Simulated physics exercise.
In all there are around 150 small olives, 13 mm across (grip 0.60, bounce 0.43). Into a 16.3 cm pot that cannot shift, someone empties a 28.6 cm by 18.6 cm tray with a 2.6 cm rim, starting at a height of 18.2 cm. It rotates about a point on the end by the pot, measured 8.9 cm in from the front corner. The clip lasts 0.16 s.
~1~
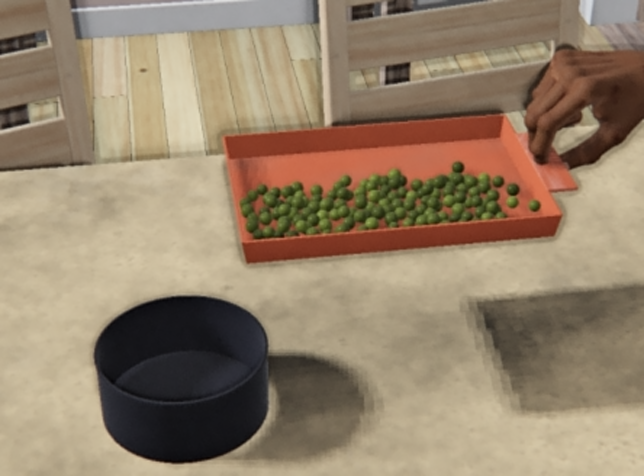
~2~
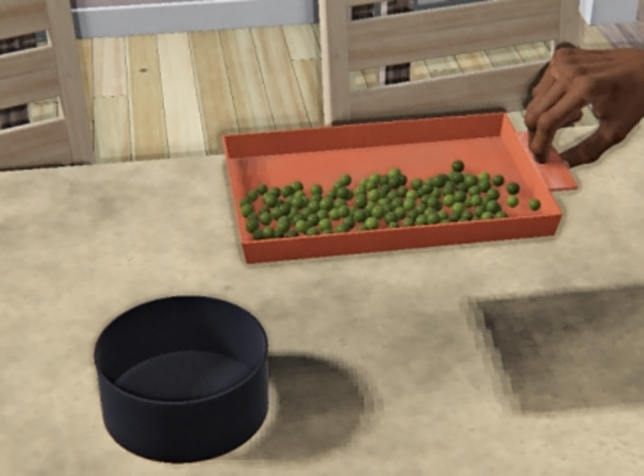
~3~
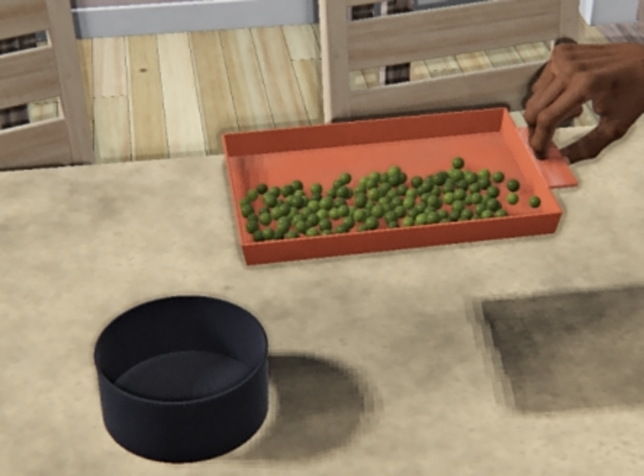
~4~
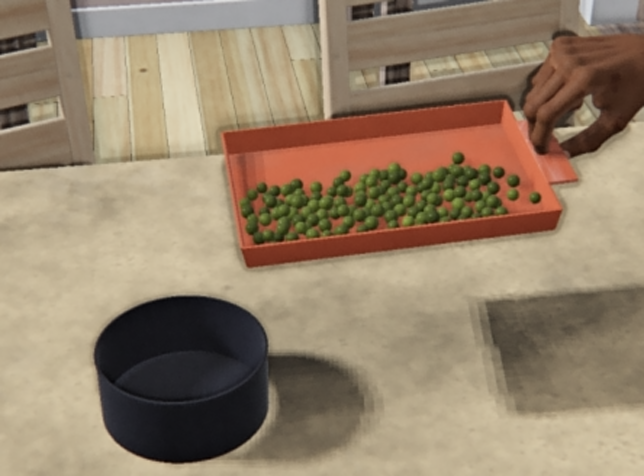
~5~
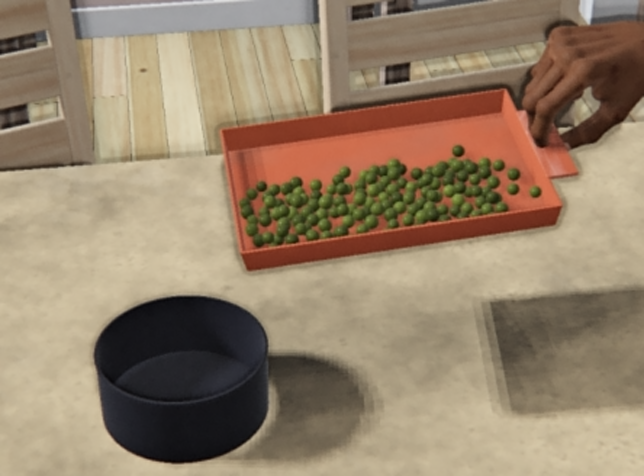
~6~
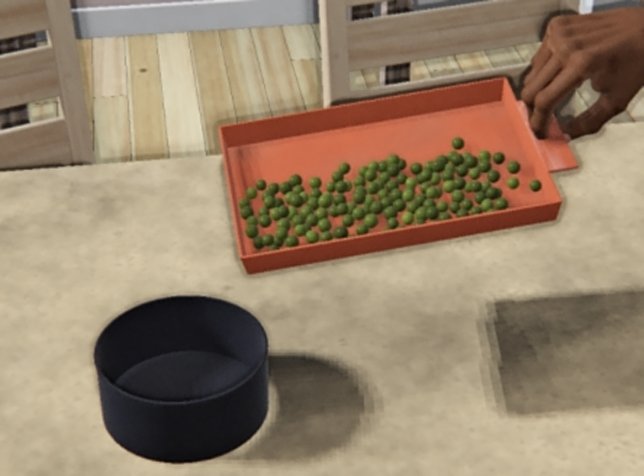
At first, a shallow orange-red tray of small green olives sits level above a pale surface, a hand gripping its right end, with a dark round pot at the lower left. Then the hand gradually raises the right end, slanting the tray slightly down leftward, while the olives barely shift.
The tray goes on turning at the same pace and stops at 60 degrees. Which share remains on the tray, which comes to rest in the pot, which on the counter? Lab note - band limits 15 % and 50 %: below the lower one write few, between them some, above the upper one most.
Left on the tray = most; pot = few; counter = few.
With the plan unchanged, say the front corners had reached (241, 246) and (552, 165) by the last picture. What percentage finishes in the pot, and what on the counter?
Final per cent - pot 10, counter 0.
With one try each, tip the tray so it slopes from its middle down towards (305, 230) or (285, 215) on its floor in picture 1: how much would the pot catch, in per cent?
Roughly 10 % for the first direction, roughly 10 % for the second.
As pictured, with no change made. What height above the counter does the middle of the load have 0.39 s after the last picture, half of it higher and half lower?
About 22 cm.
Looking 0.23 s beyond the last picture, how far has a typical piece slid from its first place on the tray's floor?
I'd say close to 2 centimetres.
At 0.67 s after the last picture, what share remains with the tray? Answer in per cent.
About 100 per cent.
Then, 0.23 s after the last picture, tilt 35 degrees; the tray holds 100 %, the pot 0 %.
Then, 0.39 s after the last picture, tilt 52 degrees; the tray holds 100 %, the pot 0 %.
Then, 0.67 s after the last picture, tilt 60 degrees; the tray holds 100 %, the pot 0 %.
In the end, tray 95 %, pot 5 %, counter 0 %.
